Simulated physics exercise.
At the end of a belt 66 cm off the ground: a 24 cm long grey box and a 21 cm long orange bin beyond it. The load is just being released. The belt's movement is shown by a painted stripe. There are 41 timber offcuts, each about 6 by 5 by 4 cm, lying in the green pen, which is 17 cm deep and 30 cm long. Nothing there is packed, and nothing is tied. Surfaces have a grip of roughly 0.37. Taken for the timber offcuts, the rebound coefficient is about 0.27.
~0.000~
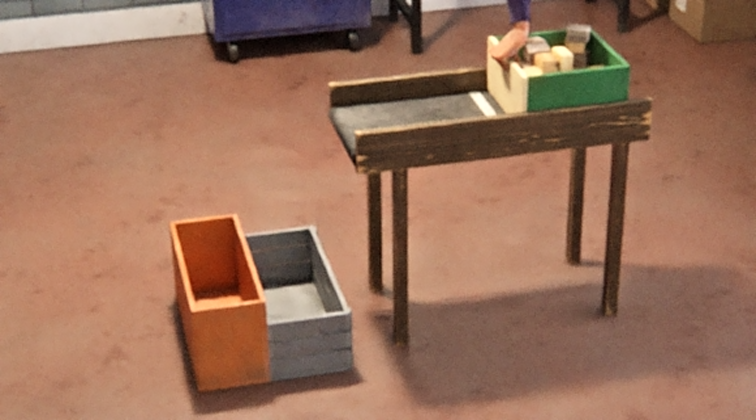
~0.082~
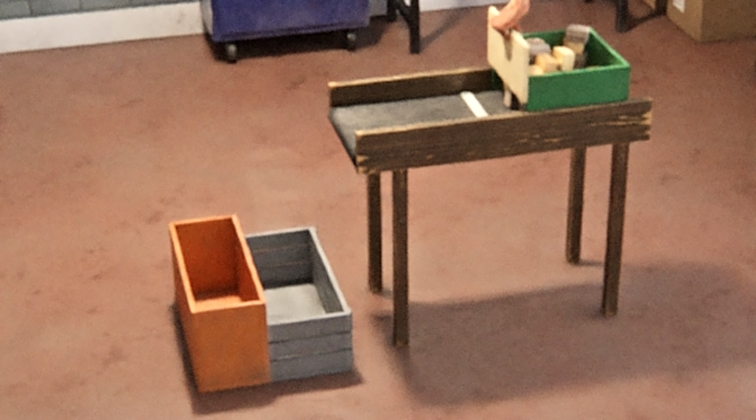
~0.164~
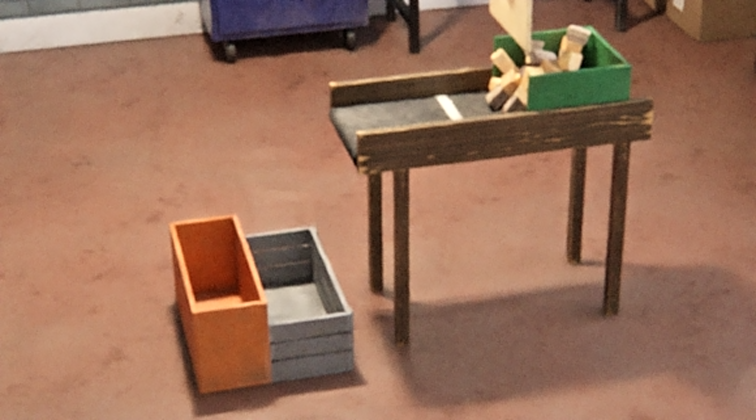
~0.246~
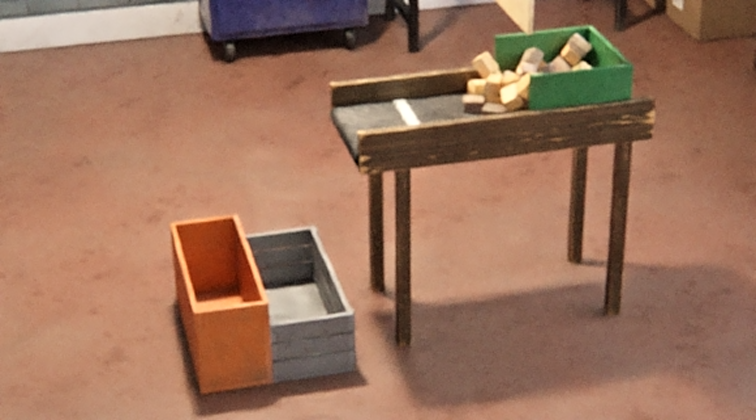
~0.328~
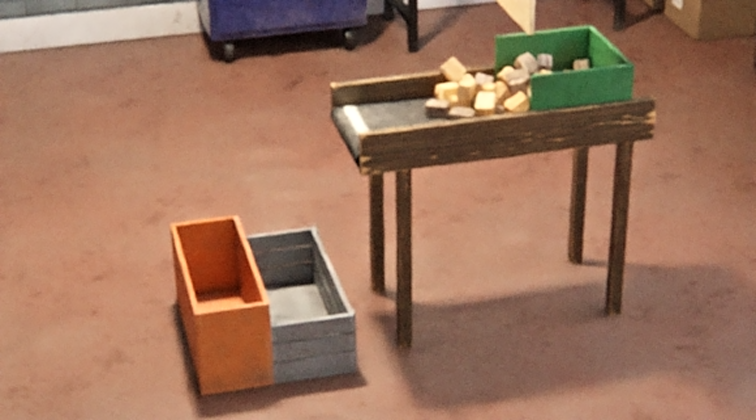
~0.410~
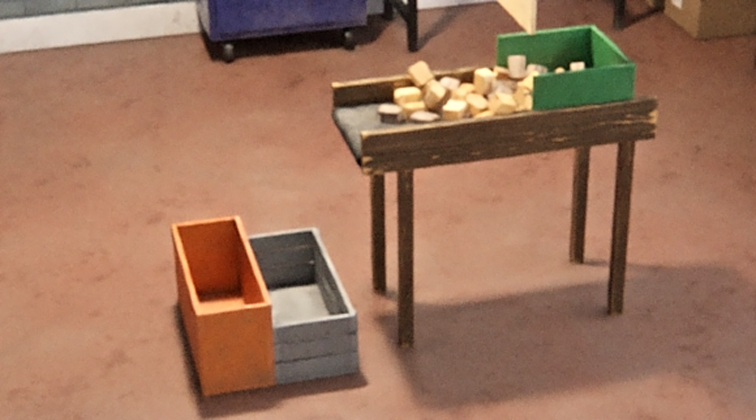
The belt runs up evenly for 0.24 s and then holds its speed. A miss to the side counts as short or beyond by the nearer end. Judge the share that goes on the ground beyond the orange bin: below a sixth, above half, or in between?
Looks like in excess of half of them wind up on the ground beyond the orange bin.
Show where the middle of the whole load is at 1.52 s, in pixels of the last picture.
I'd place it about (19, 367) in the last view.
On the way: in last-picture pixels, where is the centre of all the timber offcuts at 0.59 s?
The centre sits near (396, 114).
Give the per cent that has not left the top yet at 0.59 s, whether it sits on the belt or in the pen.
Estimate: Close to 75 per cent.
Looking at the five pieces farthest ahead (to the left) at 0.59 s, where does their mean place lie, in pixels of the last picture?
(294, 132).
After 0.59 s, 4 still in the green pen, 26 on the belt and 11 in the air.
After 0.81 s, 1 still in the green pen, 9 on the belt and 31 in the air.
After 1.12 s, 1 on the belt, 25 on the ground beyond the orange bin and 15 in the air.
Outcome (at 1.52 s), 1 in the orange bin and 40 on the ground beyond the orange bin. Asked share, 40 of 41, 98 per cent.
